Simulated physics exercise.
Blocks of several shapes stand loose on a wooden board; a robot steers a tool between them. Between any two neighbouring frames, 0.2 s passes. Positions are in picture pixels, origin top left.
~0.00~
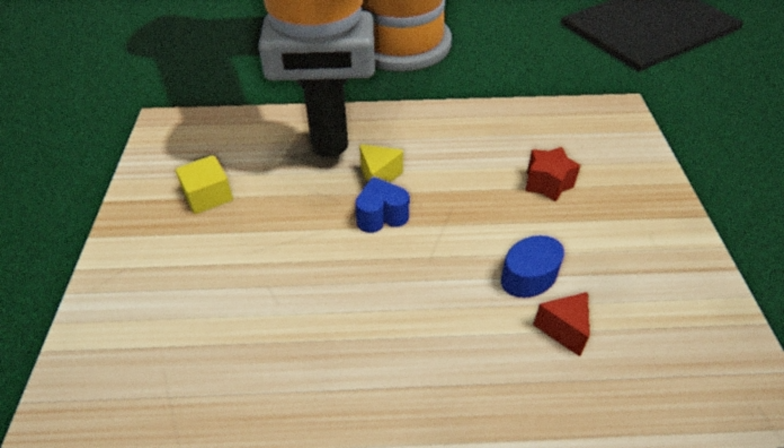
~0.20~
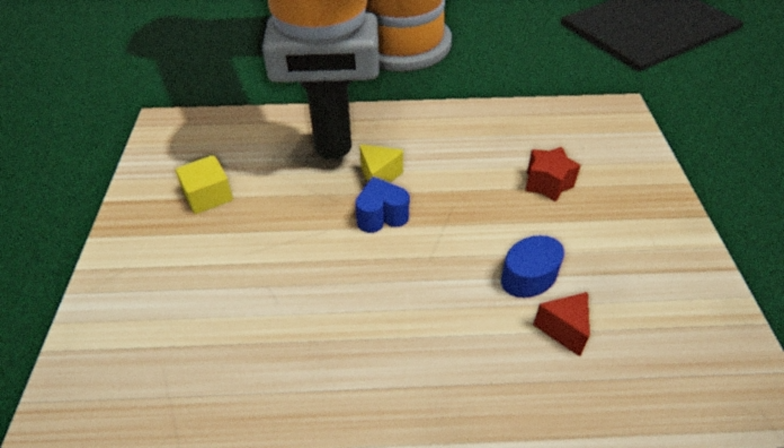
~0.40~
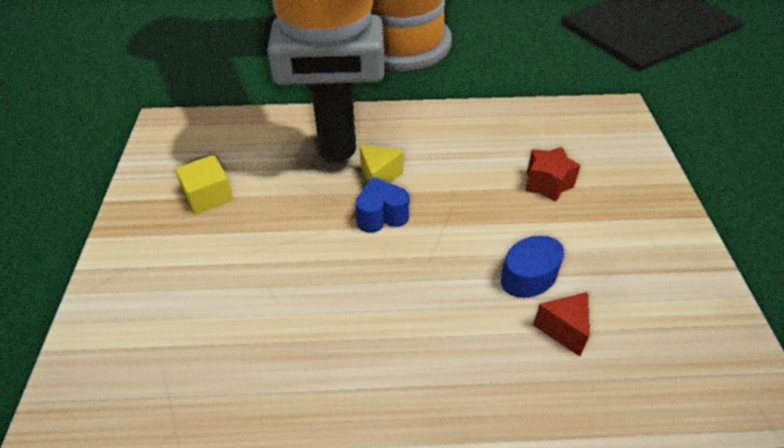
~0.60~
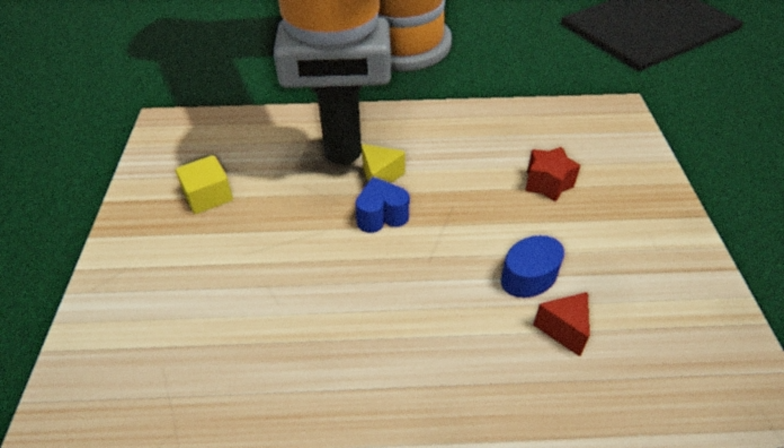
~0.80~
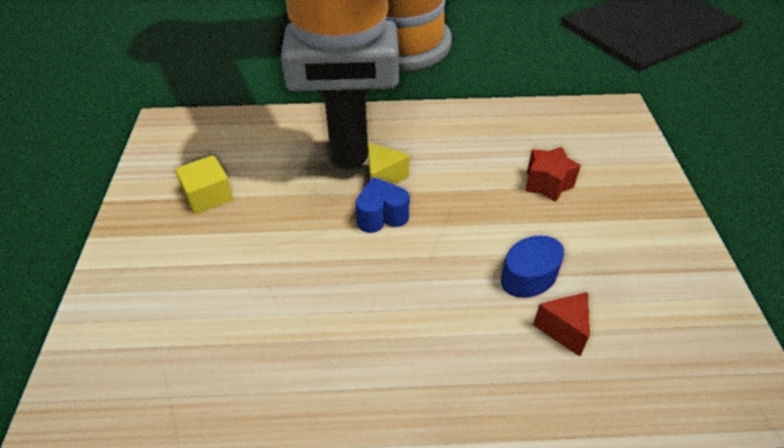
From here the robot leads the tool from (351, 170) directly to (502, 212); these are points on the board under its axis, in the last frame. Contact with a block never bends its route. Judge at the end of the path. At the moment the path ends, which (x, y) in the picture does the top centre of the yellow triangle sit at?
I predict (539, 205).
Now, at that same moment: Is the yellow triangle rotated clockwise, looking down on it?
Yes.
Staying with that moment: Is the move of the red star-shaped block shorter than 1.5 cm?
I expect so.
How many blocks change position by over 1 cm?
Once the path ends, one block will have shifted.
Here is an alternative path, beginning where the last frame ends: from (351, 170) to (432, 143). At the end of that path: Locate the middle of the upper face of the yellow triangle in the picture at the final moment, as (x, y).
I'd say the yellow triangle ends with its top centre at (411, 152).
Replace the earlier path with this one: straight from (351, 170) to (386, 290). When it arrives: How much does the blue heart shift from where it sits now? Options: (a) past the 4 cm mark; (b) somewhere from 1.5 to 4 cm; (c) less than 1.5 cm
The answer is a.
The first path, step by step. One third of the way, tool (400, 169); yellow triangle (431, 172), turned 30° clockwise.
Two thirds of the way, tool (451, 183); yellow triangle (483, 188), turned 45° clockwise.
At the end, tool (505, 198); blue heart in place; yellow triangle (539, 205), turned 50° clockwise; red star-shaped block in place.
